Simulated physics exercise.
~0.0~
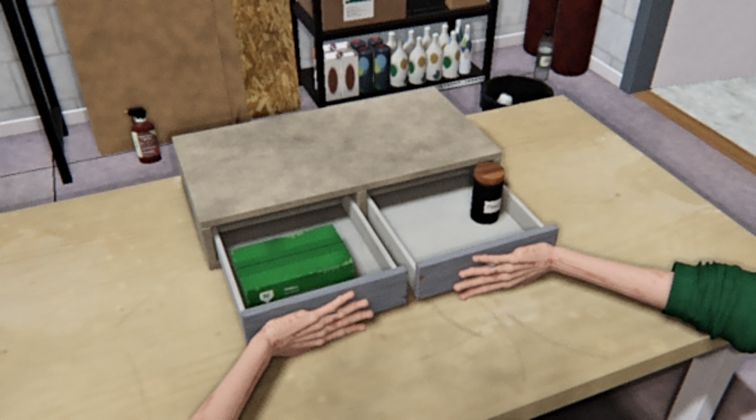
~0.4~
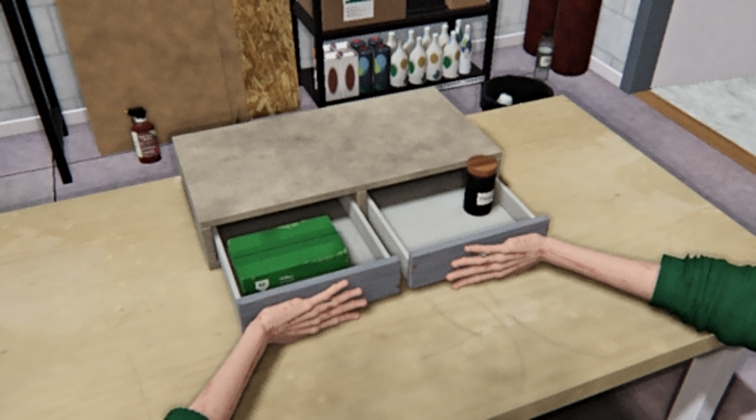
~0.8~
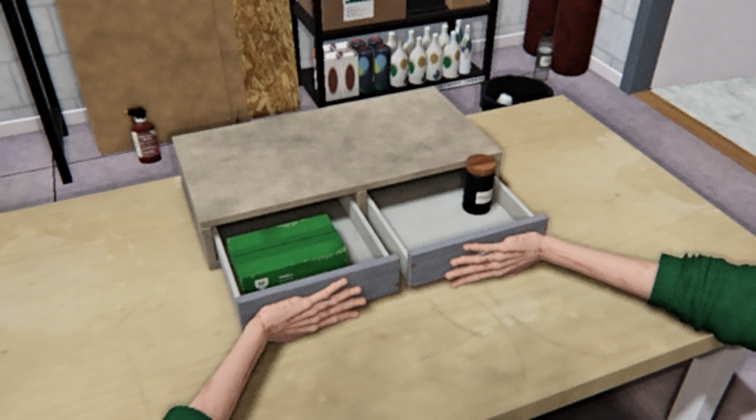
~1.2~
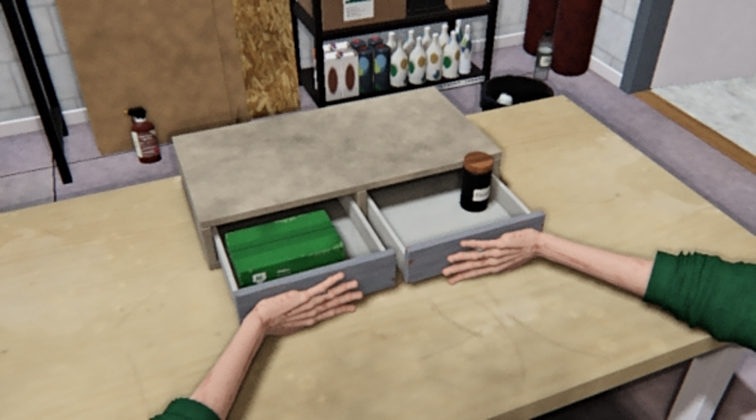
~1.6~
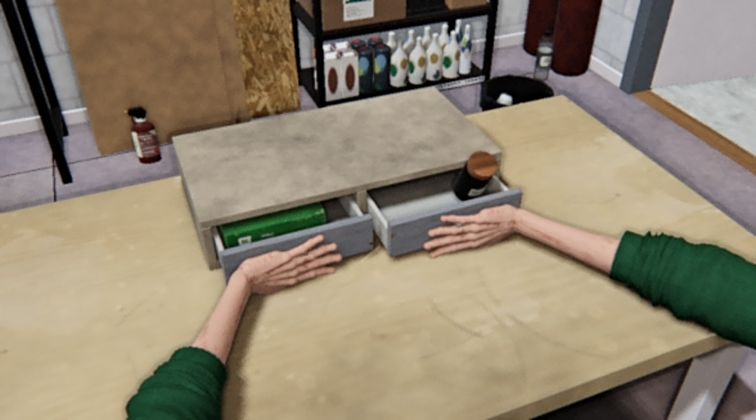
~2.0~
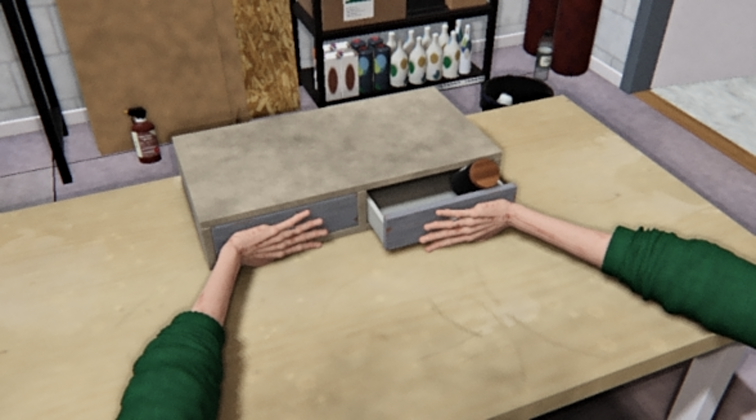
On a wooden table in a workshop, two hands pushed in the open drawers of a small chest, one holding a green box and the other a black jar; the left drawer closed, but the jar tipped over and the right drawer stayed stuck partly open.
